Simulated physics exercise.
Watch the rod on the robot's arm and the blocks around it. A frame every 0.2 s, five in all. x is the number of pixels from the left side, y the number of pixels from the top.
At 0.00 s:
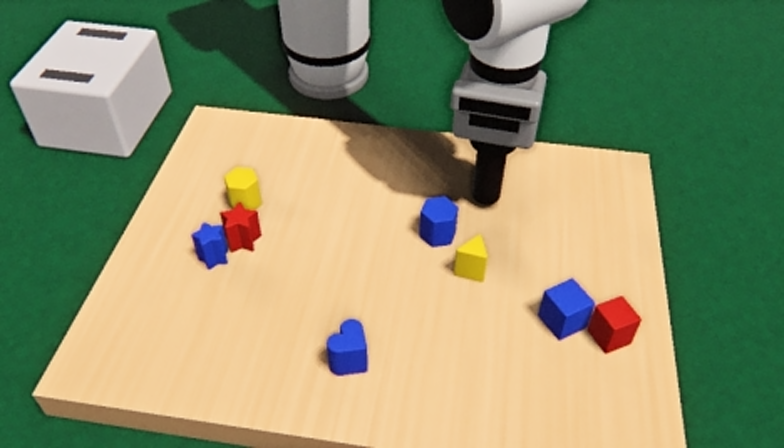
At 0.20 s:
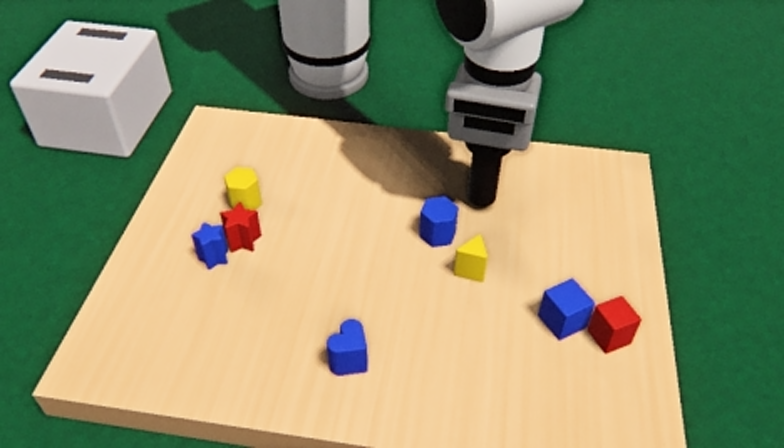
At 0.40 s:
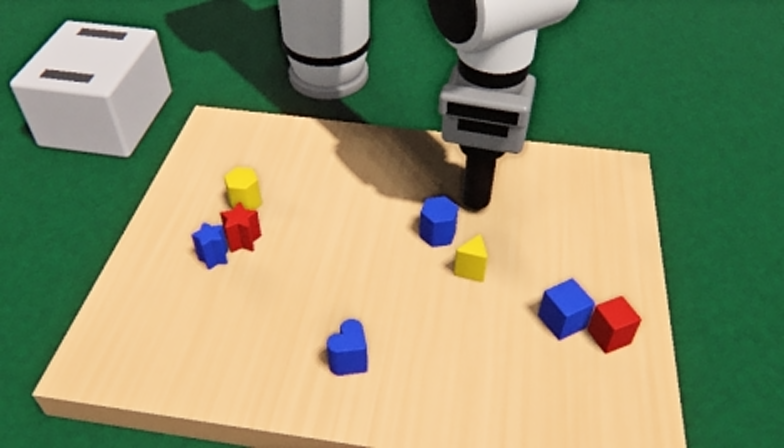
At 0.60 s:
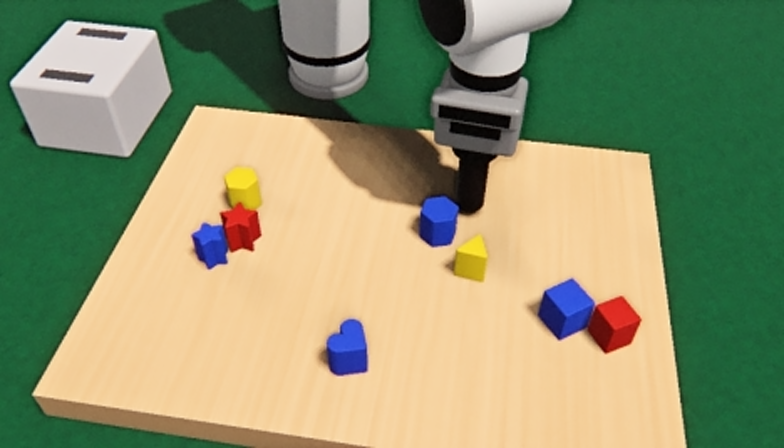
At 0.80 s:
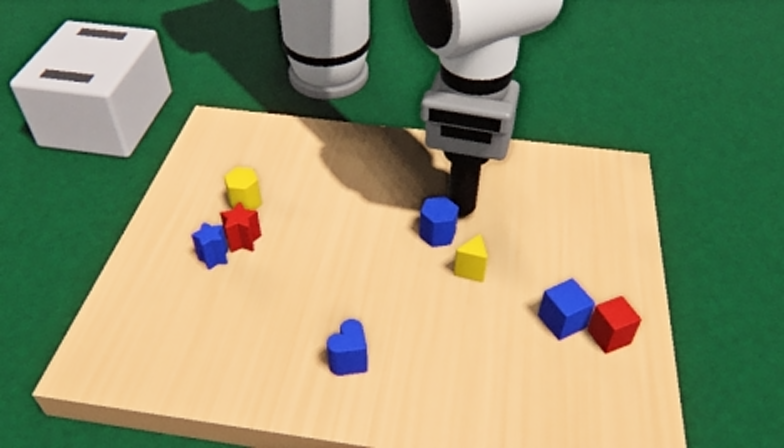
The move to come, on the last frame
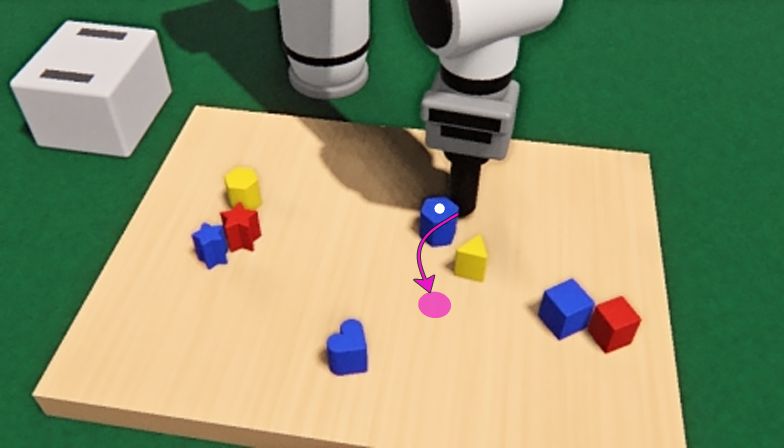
Robot arm with a black rod moving slightly left above a wooden board, nearing a blue six-sided block, while all blocks stay still.
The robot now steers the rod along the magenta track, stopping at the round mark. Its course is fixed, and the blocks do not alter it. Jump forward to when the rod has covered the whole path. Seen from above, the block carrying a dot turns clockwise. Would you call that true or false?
Answer: True.
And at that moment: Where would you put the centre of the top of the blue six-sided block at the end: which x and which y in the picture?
Most likely (400, 283).
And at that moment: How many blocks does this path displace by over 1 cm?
Only one of them.
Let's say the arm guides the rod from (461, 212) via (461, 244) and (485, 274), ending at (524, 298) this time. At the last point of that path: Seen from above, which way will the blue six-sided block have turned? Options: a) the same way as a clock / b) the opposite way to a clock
Choice a: The same way as a clock.
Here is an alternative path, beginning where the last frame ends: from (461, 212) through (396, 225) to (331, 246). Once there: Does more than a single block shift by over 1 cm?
Going by the path, no.
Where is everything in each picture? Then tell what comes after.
Tip of the rod (486, 195), middles of tops, blue six-sided block (440, 209), yellow triangle (475, 246), in the first picture.
Rod (482, 197), nothing pushed, in the second picture.
Rod (476, 200), nothing pushed, in the third picture.
Rod (469, 202), nothing pushed, in the fourth picture.
Rod (462, 206), blue six-sided block (440, 209), yellow triangle (475, 246), in the fifth picture.
The line goes from (461, 212) via (429, 234) and (421, 267), ending at (435, 305); the dot is on the blue six-sided block.
On the path given first. One third of the way, rod (428, 228); blue six-sided block (420, 232), turned 35° anticlockwise.
Two thirds of the way, rod (421, 262); blue six-sided block (406, 266), turned 15° anticlockwise.
At the end, rod (435, 298); blue six-sided block (400, 283), turned 25° clockwise; yellow triangle unmoved.
